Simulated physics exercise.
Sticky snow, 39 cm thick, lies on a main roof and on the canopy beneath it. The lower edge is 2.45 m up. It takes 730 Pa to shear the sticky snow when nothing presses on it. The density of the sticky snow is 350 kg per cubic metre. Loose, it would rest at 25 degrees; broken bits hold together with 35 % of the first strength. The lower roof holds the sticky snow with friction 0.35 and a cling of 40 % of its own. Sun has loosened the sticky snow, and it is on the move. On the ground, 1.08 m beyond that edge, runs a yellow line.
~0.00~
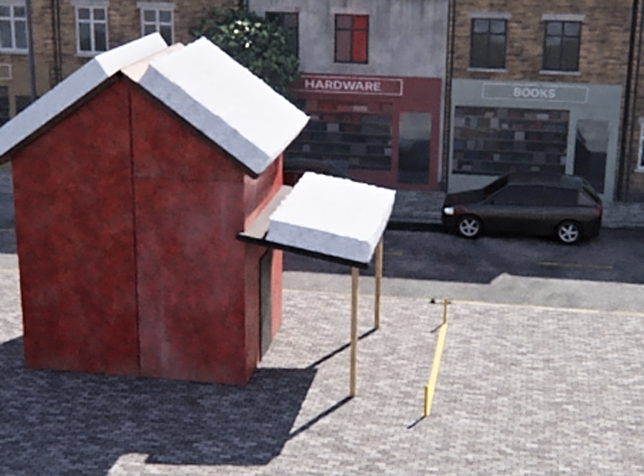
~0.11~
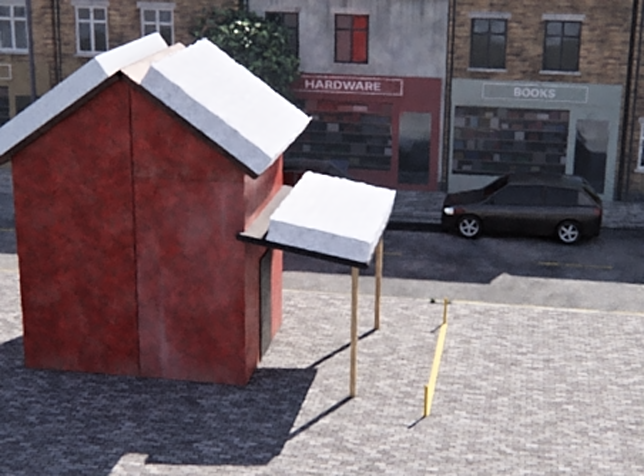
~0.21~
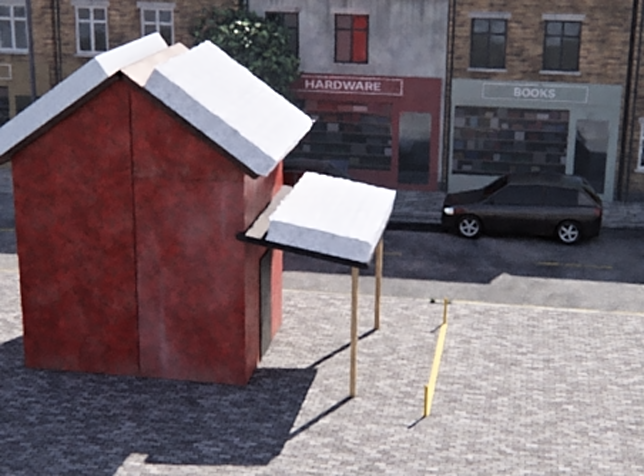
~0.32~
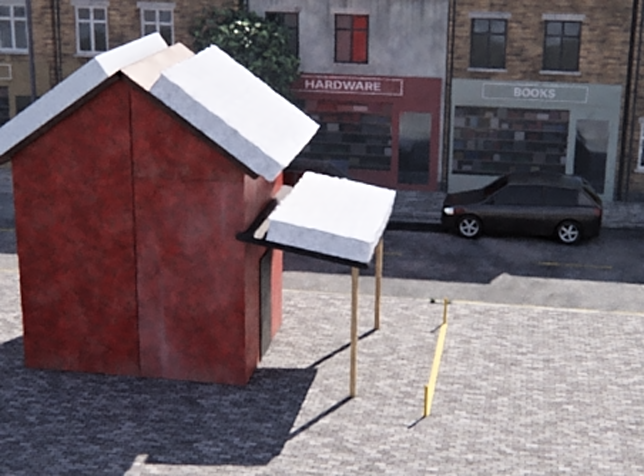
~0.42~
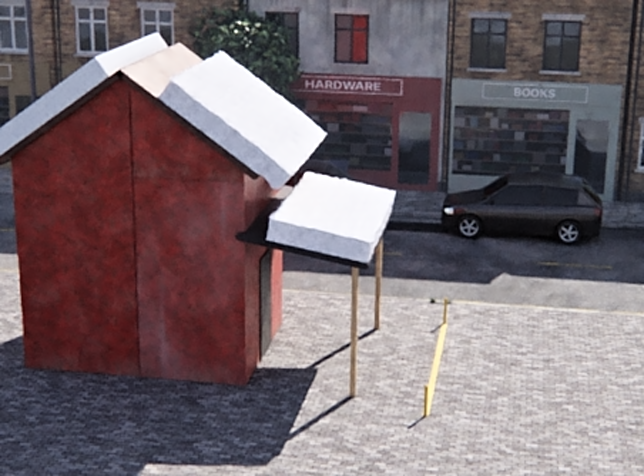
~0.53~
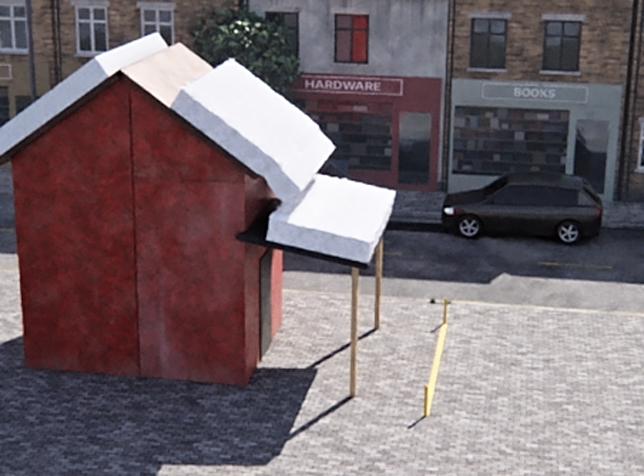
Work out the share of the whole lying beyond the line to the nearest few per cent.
The share of the whole lying beyond the line is near 45 %.
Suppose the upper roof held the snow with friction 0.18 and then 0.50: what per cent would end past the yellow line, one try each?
In turn about 40 %, 8 %.
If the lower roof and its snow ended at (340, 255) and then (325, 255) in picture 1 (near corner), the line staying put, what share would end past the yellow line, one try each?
In turn about 50 %, 45 %.
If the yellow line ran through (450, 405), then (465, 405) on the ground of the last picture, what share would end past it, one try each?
In turn about 35 %, 30 %.
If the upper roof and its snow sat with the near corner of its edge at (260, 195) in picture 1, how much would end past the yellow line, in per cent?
Then about 30 %.
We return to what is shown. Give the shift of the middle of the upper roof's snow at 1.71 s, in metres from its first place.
Roughly 4.2 m.
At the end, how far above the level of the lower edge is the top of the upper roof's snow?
About 0.7 m.
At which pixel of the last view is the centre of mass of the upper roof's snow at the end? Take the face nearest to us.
At about (441, 363).
After 1.07 s, none is below the lower edge and 0 % is past the line.
After 1.71 s, 40 % is below the lower edge and 24 % is past the line.
After 2.36 s, 61 % is below the lower edge and 45 % is past the line.
After 3.00 s, 64 % is below the lower edge and 45 % is past the line.
After 5.00 s, at the end, 67 % is below the lower edge and 45 % is past the line.
